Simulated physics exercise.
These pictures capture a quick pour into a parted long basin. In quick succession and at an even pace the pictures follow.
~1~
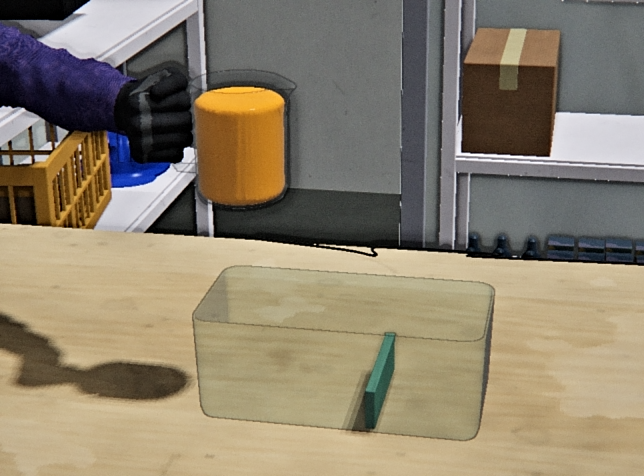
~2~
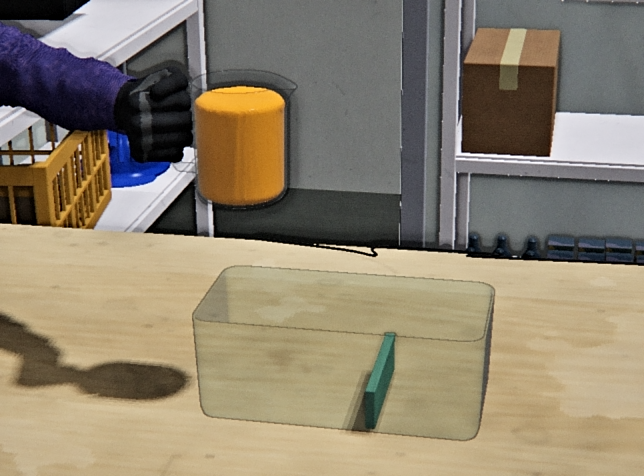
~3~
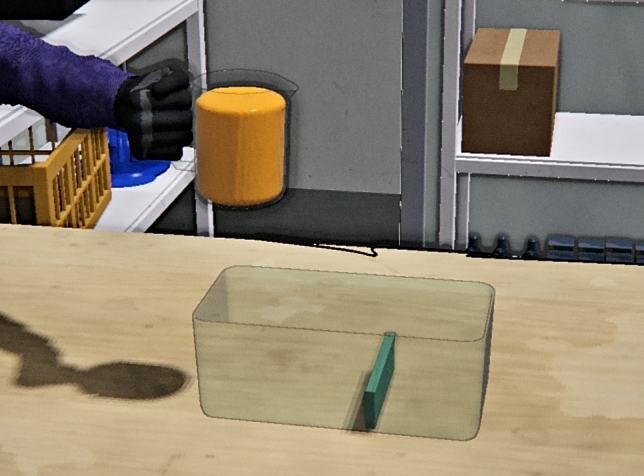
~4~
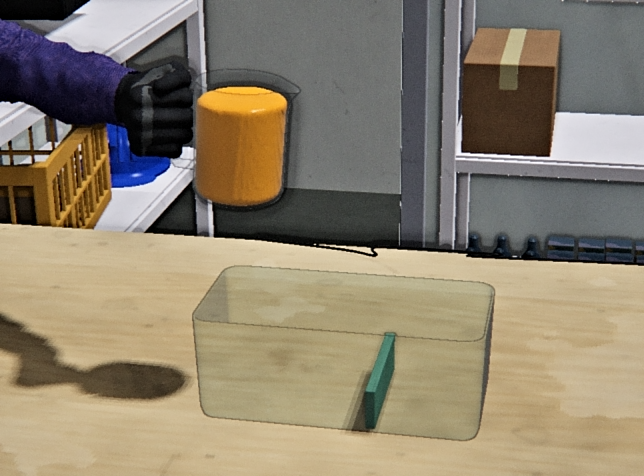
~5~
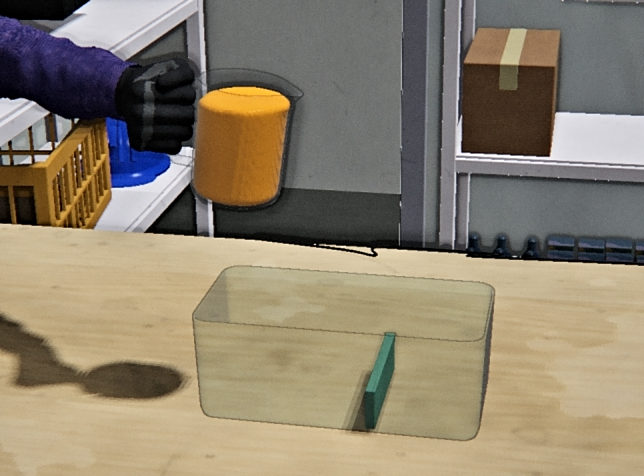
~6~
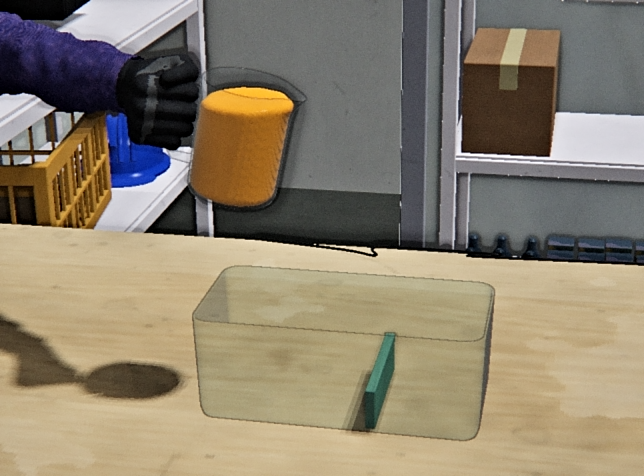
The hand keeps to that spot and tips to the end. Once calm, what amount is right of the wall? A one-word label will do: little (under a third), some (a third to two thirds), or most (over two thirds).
Some.
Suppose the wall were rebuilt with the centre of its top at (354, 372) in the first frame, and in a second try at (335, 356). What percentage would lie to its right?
First try around 85 percent; second try around 95 percent.
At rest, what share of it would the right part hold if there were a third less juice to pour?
25 in a hundred.
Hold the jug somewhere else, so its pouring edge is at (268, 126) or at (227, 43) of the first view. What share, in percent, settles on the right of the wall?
Around 5 percent first, around 5 percent second.
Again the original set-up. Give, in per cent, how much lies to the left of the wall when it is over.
That works out to roughly 45 percent.
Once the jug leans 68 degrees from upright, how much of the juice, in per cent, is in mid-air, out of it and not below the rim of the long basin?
Estimated at 15 per cent or so.
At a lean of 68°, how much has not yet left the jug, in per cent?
I'd put it at some 80 in a hundred.
A moment on, the jug is tipped part way and 82 per cent is still to pour, 1 is left of the wall and 2 right of it.
Next, the jug is tipped right over and 28 per cent is still to pour, 8 is left of the wall and 37 right of it.
Then the jug is tipped right over and 2 per cent is still to pour, 40 is left of the wall and 53 right of it.
Later the jug is tipped right over and 0 per cent is still to pour, 45 is left of the wall and 54 right of it.
At rest 45 per cent lies left of the wall, 54 right of it and 1 outside.
